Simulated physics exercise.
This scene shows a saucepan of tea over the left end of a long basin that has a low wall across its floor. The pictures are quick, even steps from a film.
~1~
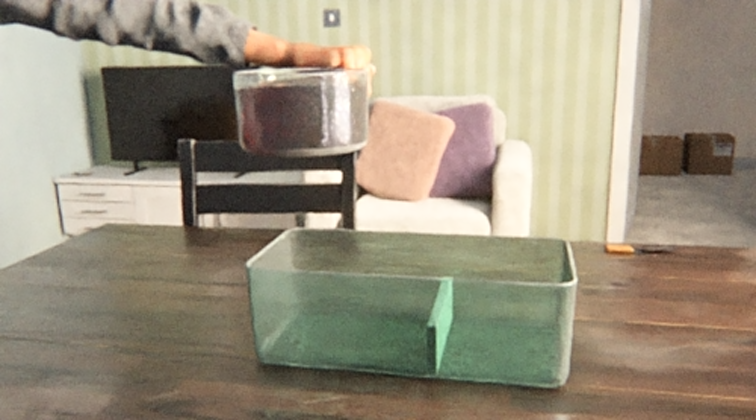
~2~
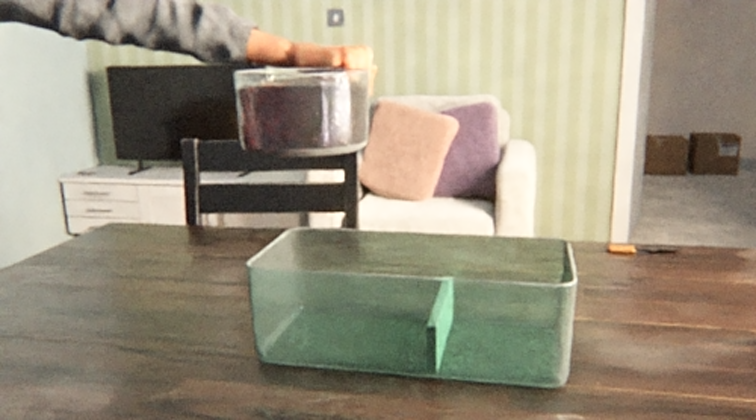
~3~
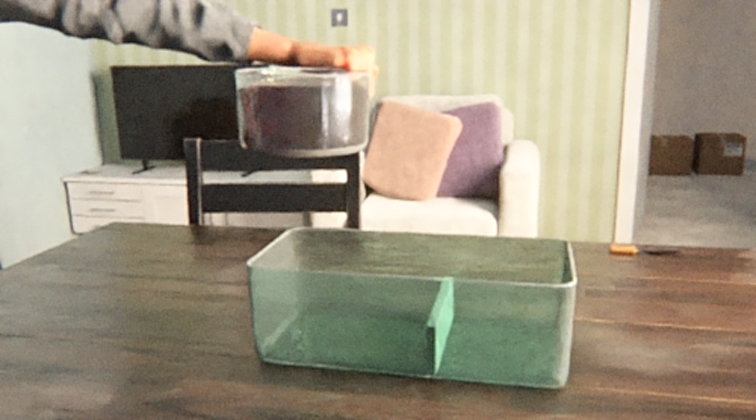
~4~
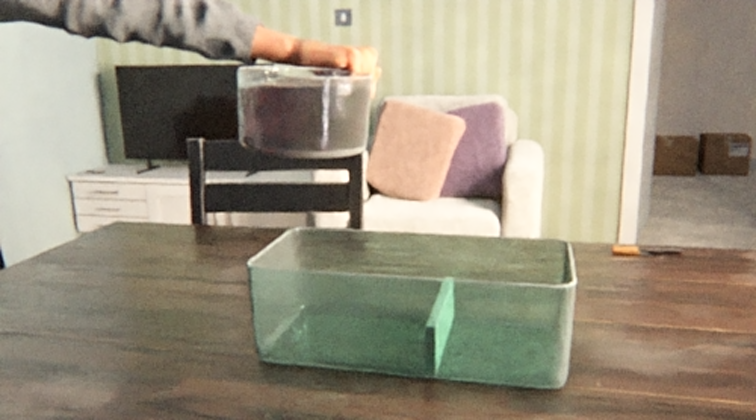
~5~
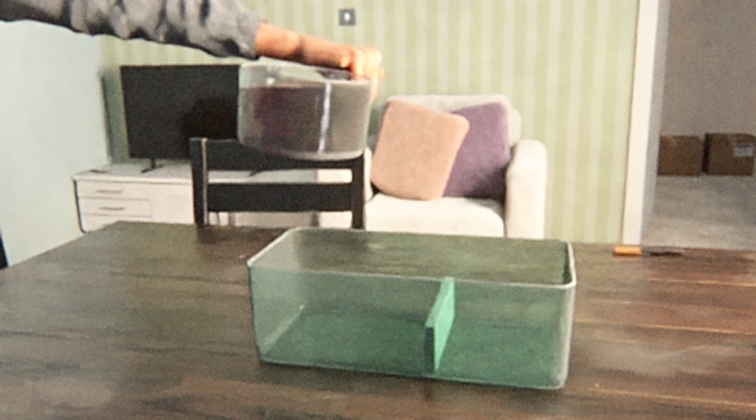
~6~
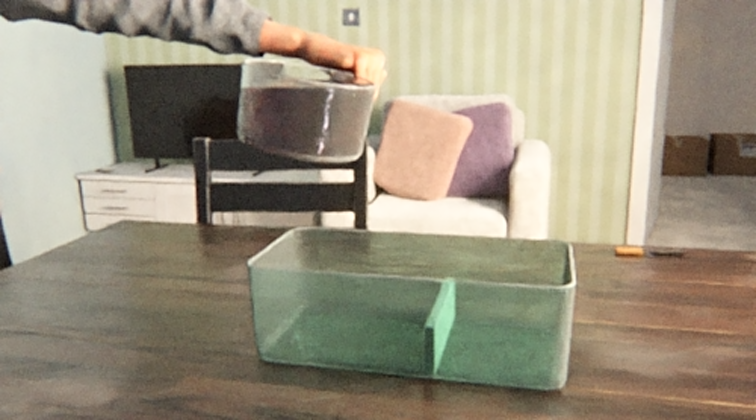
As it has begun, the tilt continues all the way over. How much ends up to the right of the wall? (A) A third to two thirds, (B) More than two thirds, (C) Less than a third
Option A: A third to two thirds.
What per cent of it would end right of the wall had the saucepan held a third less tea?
It comes to around 15 percent.
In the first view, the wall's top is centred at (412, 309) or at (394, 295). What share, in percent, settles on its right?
70 % then 80 %, approximately.
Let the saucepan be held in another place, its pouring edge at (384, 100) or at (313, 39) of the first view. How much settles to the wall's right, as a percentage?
Around 55 percent first, around 5 percent second.
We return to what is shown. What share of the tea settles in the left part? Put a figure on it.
Share: Roughly 55 %.
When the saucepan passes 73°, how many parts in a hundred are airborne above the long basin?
Something like 35 per cent of it.
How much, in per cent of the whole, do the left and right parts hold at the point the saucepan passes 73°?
Left: 5 %; right: 5 %.
A moment on, the saucepan is tipped part way and 55 per cent is still to pour, 5 is left of the wall and 7 right of it.
Next, the saucepan is tipped right over and 8 per cent is still to pour, 42 is left of the wall and 41 right of it.
Then the saucepan is tipped right over and 0 per cent is still to pour, 55 is left of the wall and 41 right of it.
Later the saucepan is tipped right over and 0 per cent is still to pour, 56 is left of the wall and 41 right of it.
In the end 56 per cent lies left of the wall, 42 right of it and 3 outside.
